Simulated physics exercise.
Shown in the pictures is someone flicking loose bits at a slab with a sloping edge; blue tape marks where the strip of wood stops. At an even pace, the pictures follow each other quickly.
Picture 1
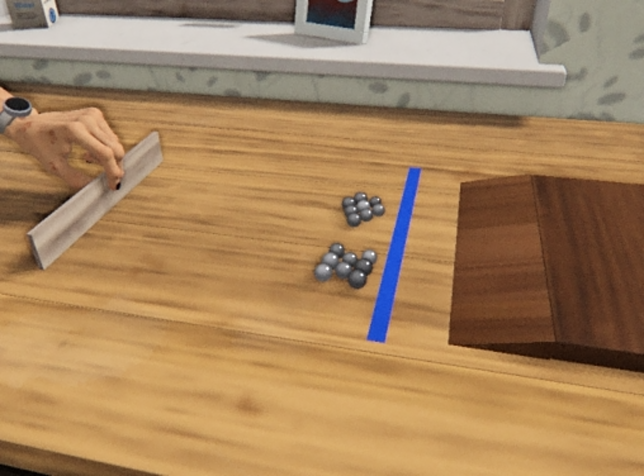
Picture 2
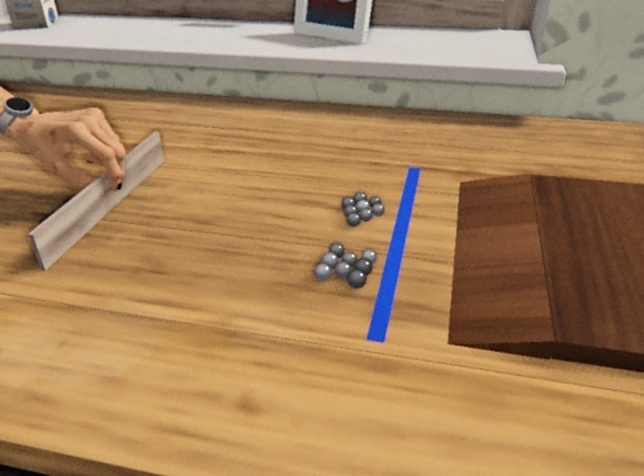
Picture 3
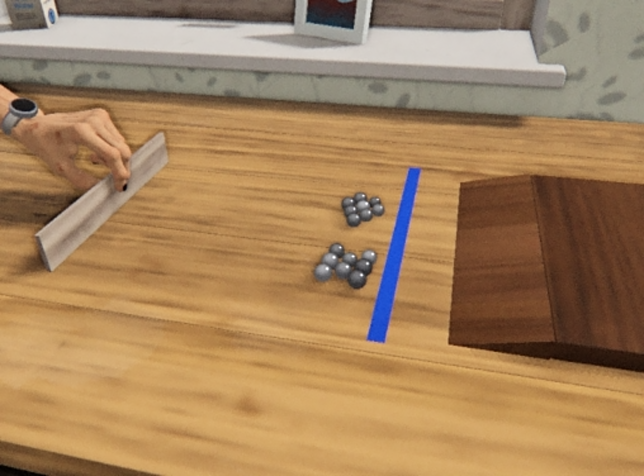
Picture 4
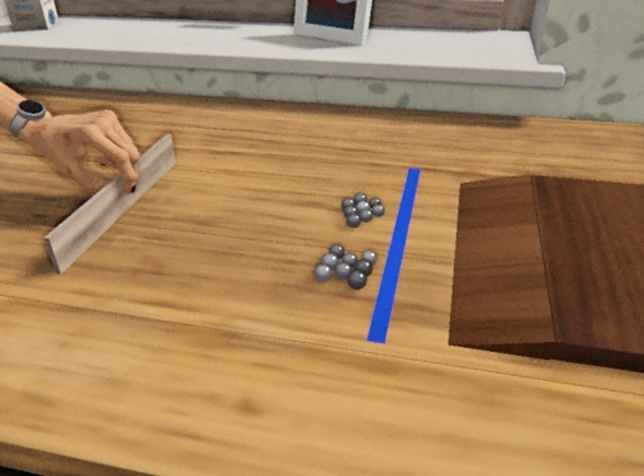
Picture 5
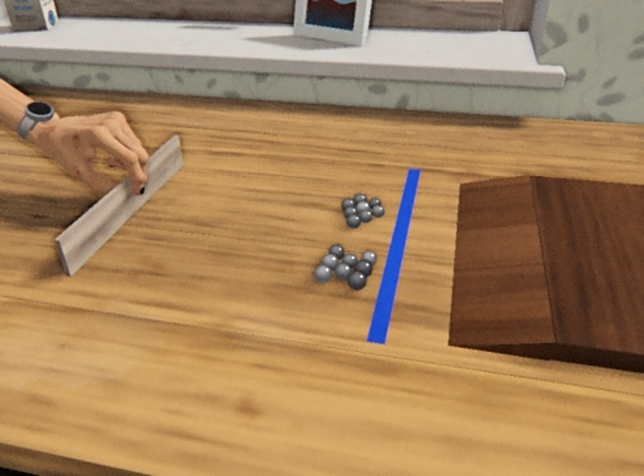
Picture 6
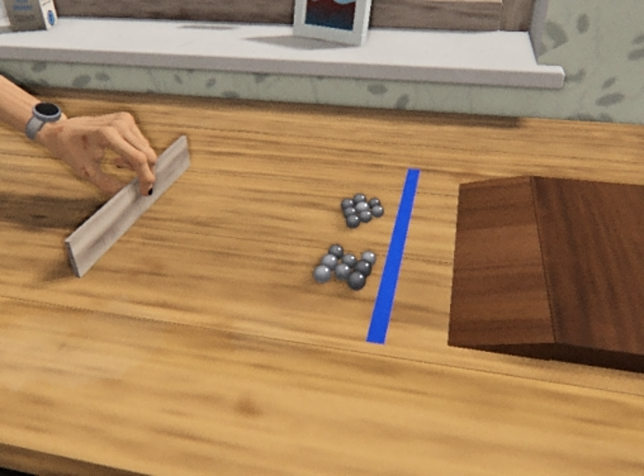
A hand wearing a dark-faced watch holds a pale strip of wood upright on a light wooden tabletop, seen from slightly above, with a white ledge and leaf-patterned wall behind. Two clusters of small grey balls sit mid-table, left of a blue tape line and a dark brown sloping block. The hand slides the strip slowly a short way rightward, while the balls and camera stay still.
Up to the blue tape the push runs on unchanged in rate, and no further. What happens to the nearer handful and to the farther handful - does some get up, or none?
The nearer handful none gets up, the farther handful none gets up.
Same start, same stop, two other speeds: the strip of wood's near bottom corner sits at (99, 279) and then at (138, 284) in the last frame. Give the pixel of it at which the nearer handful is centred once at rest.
Try 1 about (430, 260); try 2 about (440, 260).
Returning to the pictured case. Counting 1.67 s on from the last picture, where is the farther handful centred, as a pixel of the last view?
Near (426, 219).
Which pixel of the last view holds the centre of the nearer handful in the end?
Once everything settles, its middle is near (424, 268) in the last picture.
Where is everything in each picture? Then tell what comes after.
Strip of wood near (47, 241), at rest; blue tape near (414, 174); top of the ramp near (553, 326); nearer handful near (344, 270), a few steel balls; farther handful near (363, 207), a few steel balls, in the first picture.
Strip of wood near (48, 241); farther handful near (363, 207), in the second picture.
Strip of wood near (55, 243); nearer handful near (343, 271), in the third picture.
Strip of wood near (64, 245); farther handful near (363, 208), in the fourth picture.
Strip of wood near (74, 247); nearer handful near (343, 272), in the fifth picture.
Strip of wood near (83, 248); blue tape near (413, 176); top of the ramp near (552, 326); nearer handful near (343, 272); farther handful near (362, 208), in the sixth picture.
Then, 0.82 s on from there, strip of wood still moving, near (267, 193); nearer handful the whole lot short of the ramp; farther handful the whole lot short of the ramp.
Then, 1.67 s on from there, strip of wood stopped at the blue tape; nearer handful the whole lot short of the ramp; farther handful the whole lot short of the ramp.
Then, 1.95 s on from there, strip of wood stopped at the blue tape; nearer handful a little on the ramp, the bulk short of the ramp; farther handful the whole lot short of the ramp.
In the end, strip of wood stopped at the blue tape; nearer handful none at all past the top, the whole lot short of the ramp; farther handful none at all past the top, the whole lot short of the ramp.
